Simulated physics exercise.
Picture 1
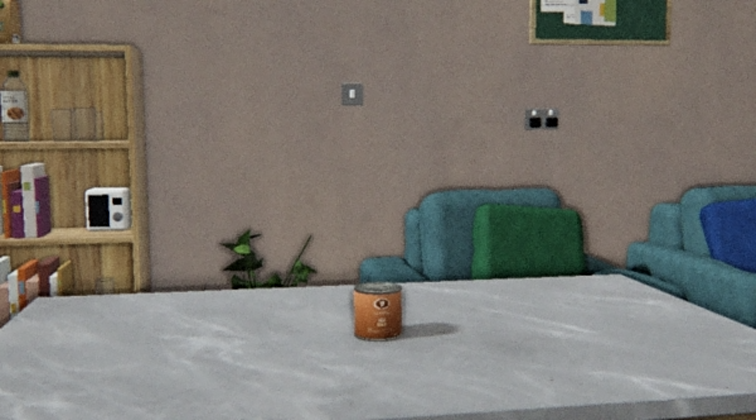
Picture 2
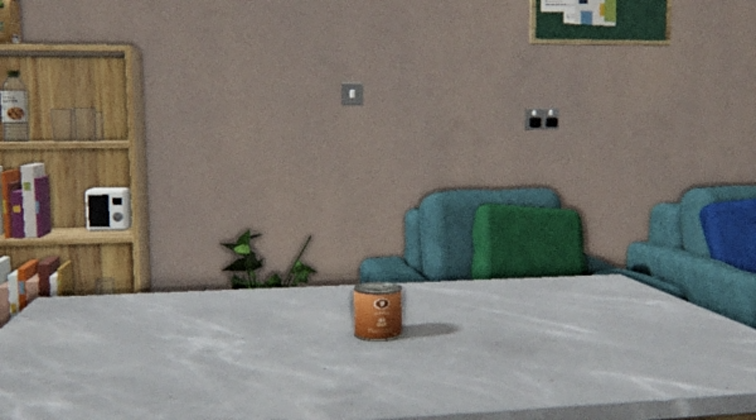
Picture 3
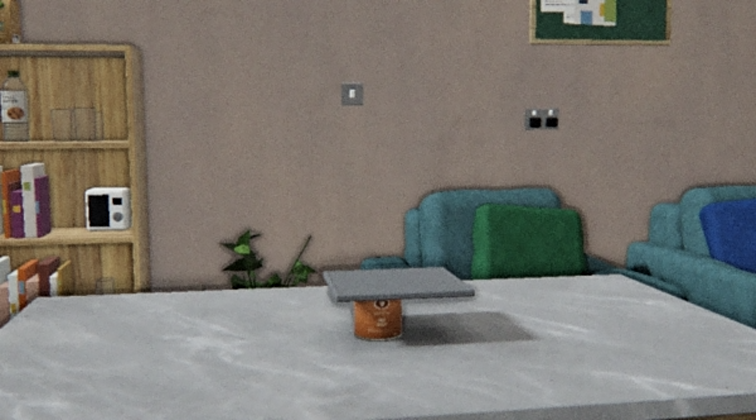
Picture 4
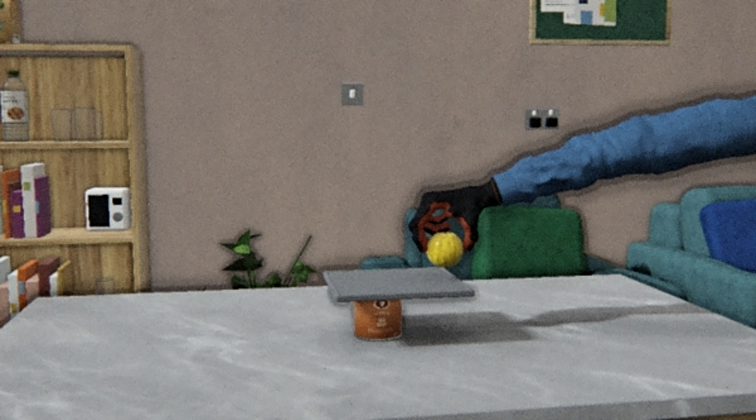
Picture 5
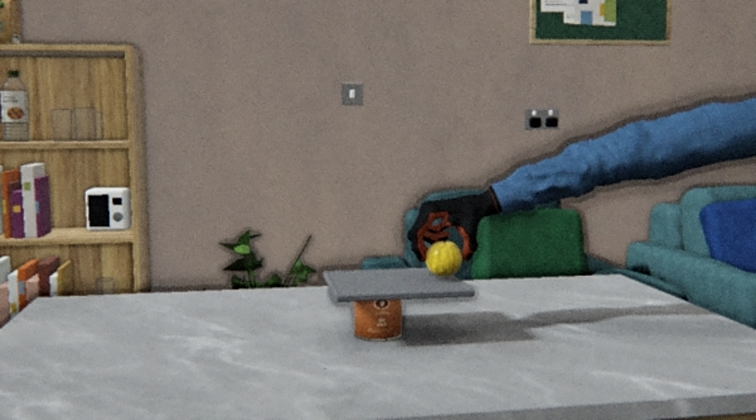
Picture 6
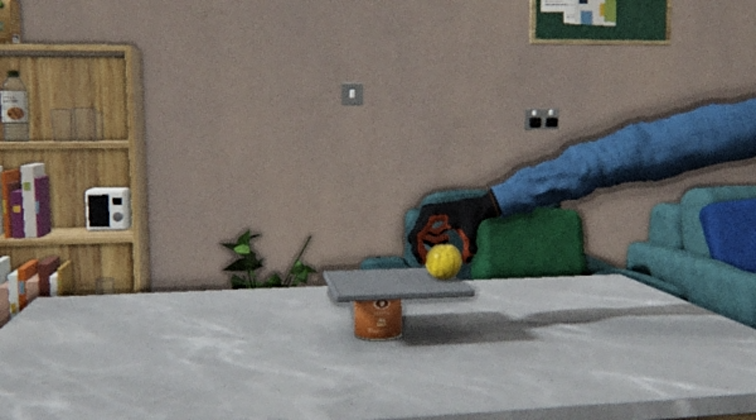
The clip shows an orange tin on a grey table, then a flat grey board resting on top of it, before a blue-sleeved arm with a dark glove lowers a yellow apple onto the board's right side and stays beside it.
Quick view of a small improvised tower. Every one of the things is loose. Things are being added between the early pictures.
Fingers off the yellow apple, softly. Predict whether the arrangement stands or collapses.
Sure enough, it doesn't last, sadly.
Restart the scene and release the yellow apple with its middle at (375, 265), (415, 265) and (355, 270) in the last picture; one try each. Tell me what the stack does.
The stack remains standing the first time, tumbles down the second time, and remains standing the third time.
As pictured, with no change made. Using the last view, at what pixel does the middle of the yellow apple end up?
Look around (469, 315) in the final frame.
Then, 0.30 s later than the last frame, yellow apple now fallen; grey lid tilted by 58°.
Then, 0.40 s later than the last frame, grey lid tilted by 49°.
When it is over, fallen, yellow apple; lying over in the stack, grey lid; orange tin as before. End places, in pixels of the last picture, yellow apple near (469, 315). The stack comes apart.
